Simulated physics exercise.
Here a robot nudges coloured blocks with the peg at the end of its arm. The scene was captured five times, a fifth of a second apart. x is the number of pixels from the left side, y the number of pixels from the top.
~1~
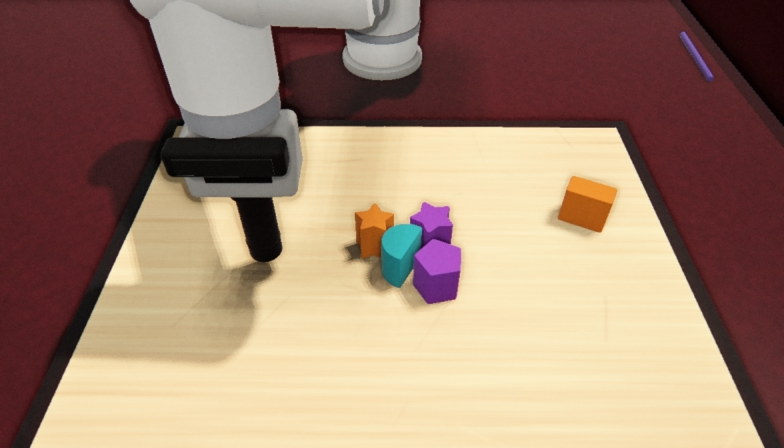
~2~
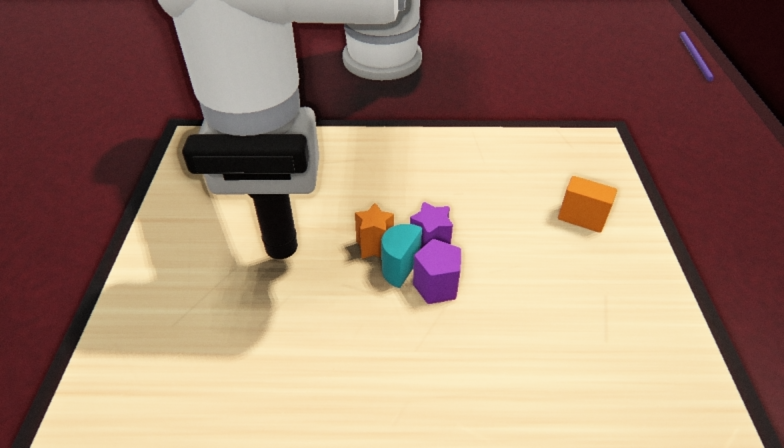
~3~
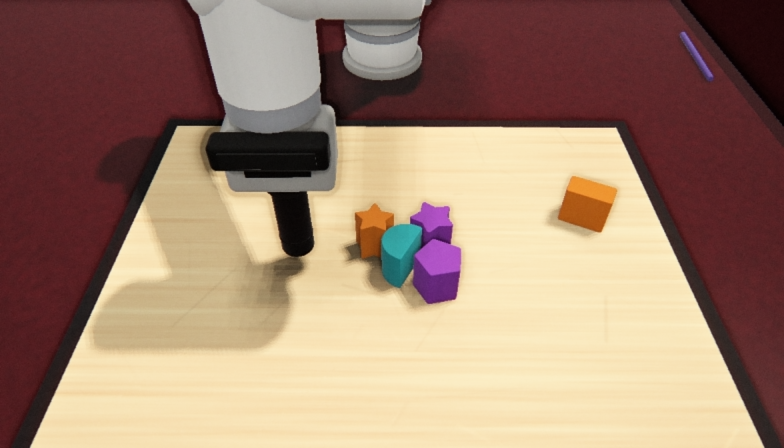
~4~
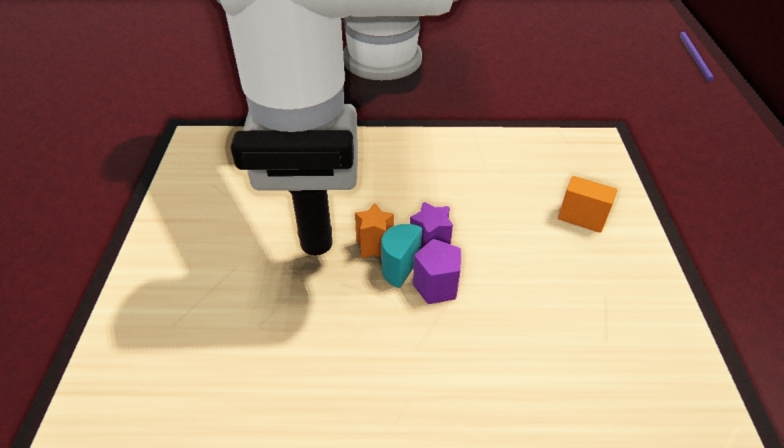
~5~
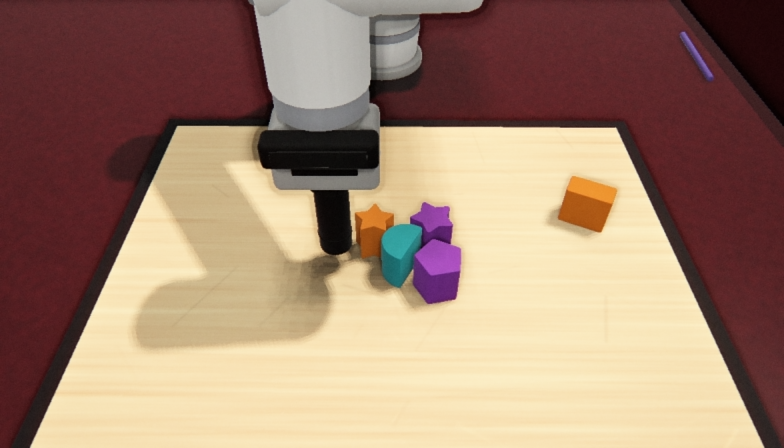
On a pale wooden board, a robot arm slides its black peg rightward toward clustered coloured blocks, which stay still.
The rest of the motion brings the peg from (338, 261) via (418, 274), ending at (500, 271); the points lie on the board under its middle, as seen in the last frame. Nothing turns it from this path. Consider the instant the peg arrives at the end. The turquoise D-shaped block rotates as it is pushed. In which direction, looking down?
Rotation: Clockwise.
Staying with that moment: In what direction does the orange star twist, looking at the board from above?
The twist is anticlockwise.
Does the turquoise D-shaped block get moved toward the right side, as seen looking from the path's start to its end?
Yes, I think so.
One third of the way, peg (391, 256); orange star (387, 219), turned 70° anticlockwise; turquoise D-shaped block (427, 244); purple star (440, 217), turned 35° anticlockwise; purple pentagonal block (456, 260).
Two thirds of the way, peg (448, 257); orange star (388, 219), turned 75° anticlockwise; turquoise D-shaped block (486, 249), turned 30° clockwise; purple star (442, 217), turned 45° anticlockwise; purple pentagonal block (509, 272), turned 15° clockwise.
At the end, peg (504, 255); orange star (388, 219), turned 75° anticlockwise; turquoise D-shaped block (543, 258), turned 70° clockwise; purple star (442, 217), turned 45° anticlockwise; purple pentagonal block (543, 285), turned 55° clockwise.
